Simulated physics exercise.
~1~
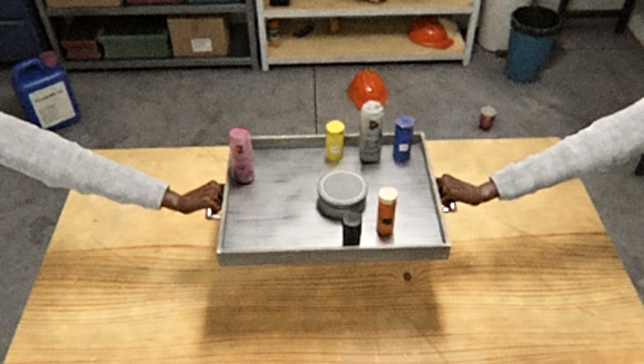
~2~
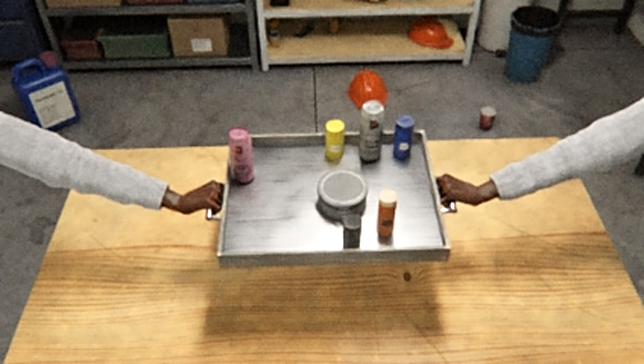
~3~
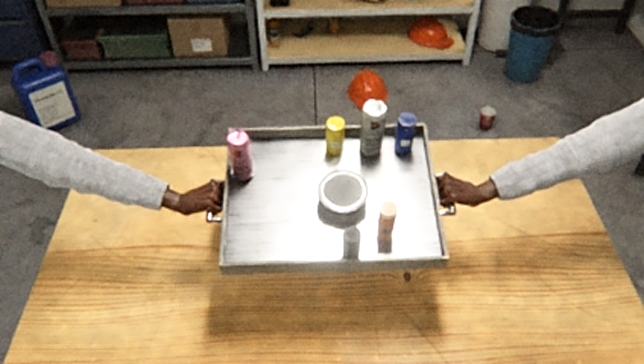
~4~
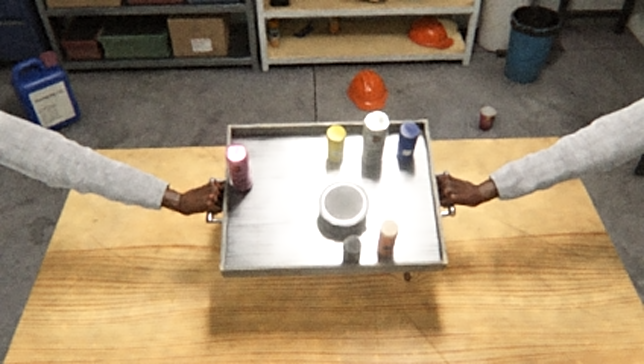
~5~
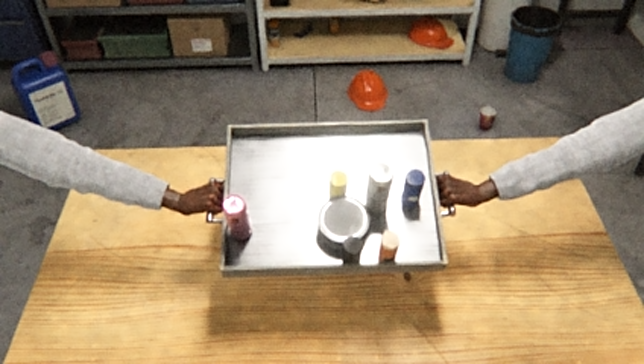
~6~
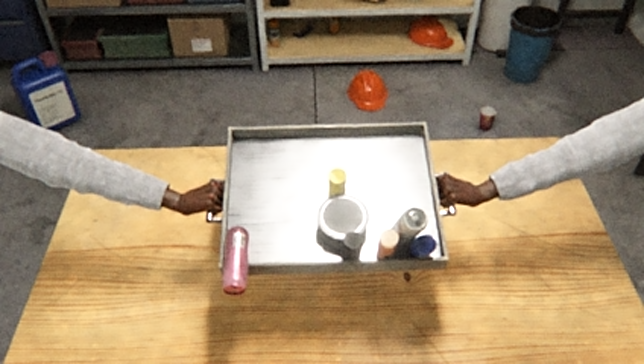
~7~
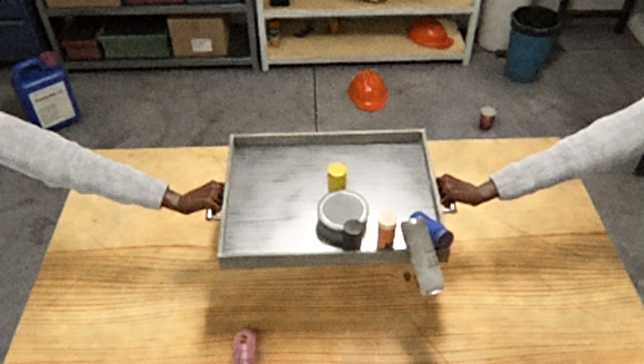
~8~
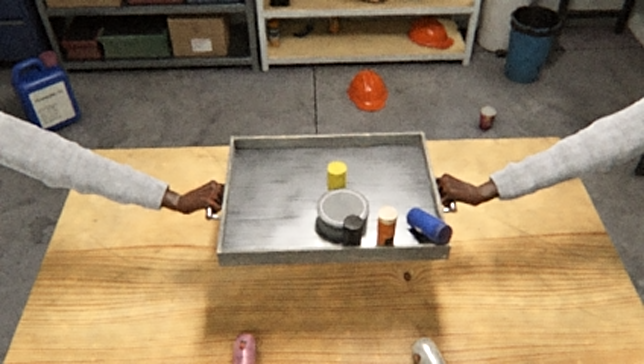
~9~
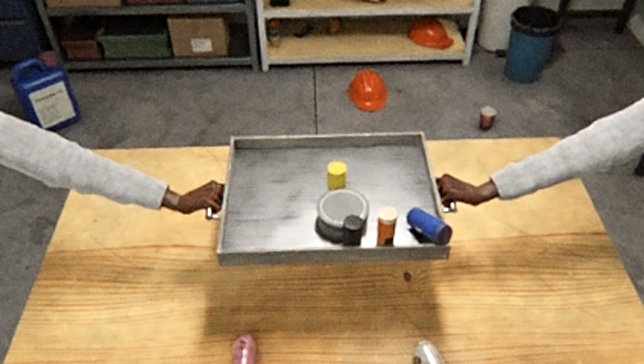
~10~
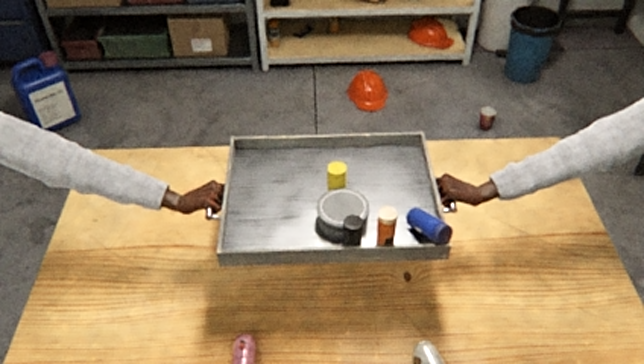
Two hands tip a tray toward the viewer, and two cans tumble onto the table.
